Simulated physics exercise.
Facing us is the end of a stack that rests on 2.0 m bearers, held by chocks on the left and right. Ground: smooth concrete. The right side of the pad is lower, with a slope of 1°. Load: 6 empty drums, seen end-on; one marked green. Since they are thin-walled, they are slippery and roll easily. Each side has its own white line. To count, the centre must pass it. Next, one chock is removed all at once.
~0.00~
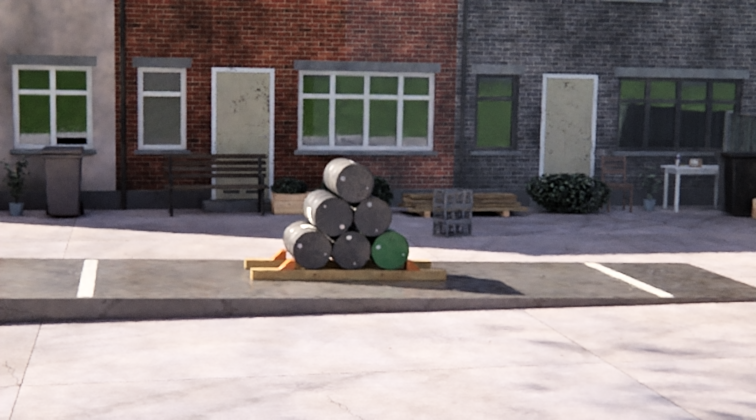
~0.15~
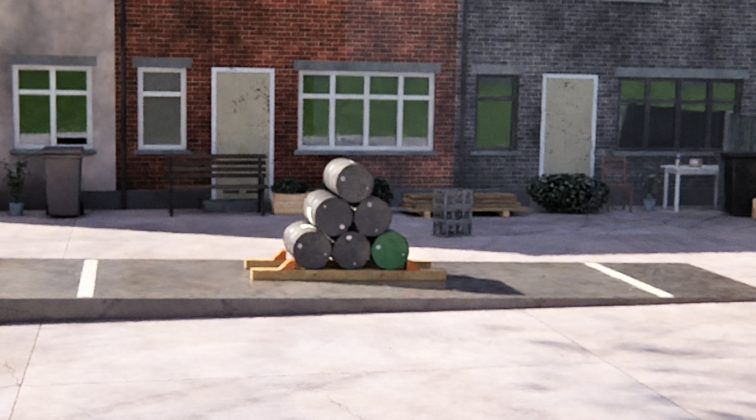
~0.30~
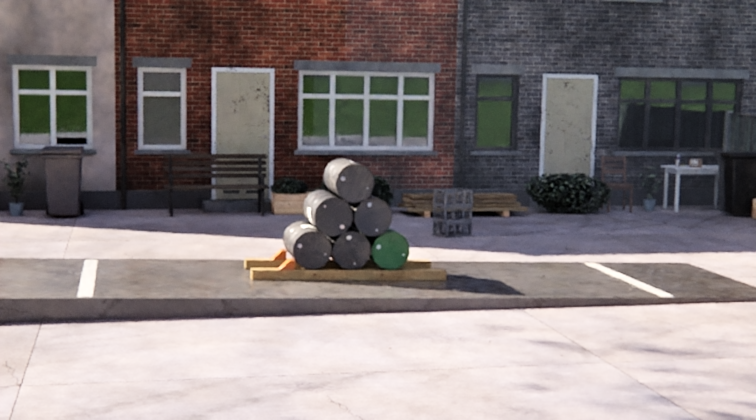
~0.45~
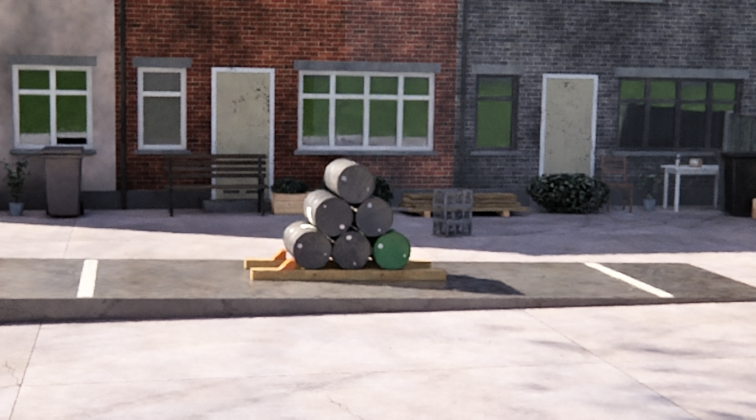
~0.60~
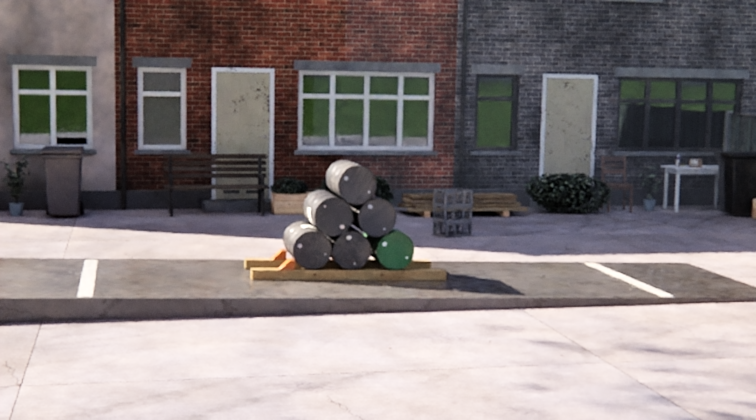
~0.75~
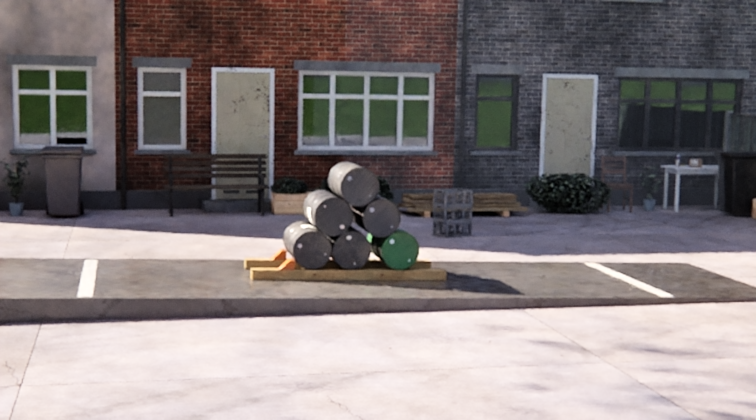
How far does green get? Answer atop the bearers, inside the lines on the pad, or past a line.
The green drum is left past a line.
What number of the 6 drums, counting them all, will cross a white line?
I count 3 altogether.
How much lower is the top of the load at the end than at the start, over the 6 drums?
35 cm.
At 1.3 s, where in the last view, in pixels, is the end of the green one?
Its near end sits close to (438, 252).
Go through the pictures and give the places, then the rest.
In the first picture, green at (391, 251); both chocks in; lines at (88, 279) and (632, 281); the pad slopes 1° down to the right; 3 of the 6 form the bottom row.
In the second picture, green at (391, 251).
In the third picture, green at (391, 251); right chock gone.
In the fourth picture, green at (393, 251).
In the fifth picture, green at (396, 251).
In the sixth picture, green at (401, 251); lines at (88, 279) and (632, 281).
After 1.3 s, green is on the bearers, 10 cm from the bearers' right end, rolling right; 0 past a line.
After 1.9 s, green is off the bearers, 155 cm short of the right line, rolling right; 0 past a line.
After 2.6 s, green is off the bearers, 75 cm short of the right line, rolling right; 0 past a line.
After 3.4 s, green is past the right line; 1 past a line.
At rest (10.1 s), green is past the right line; 3 past a line.
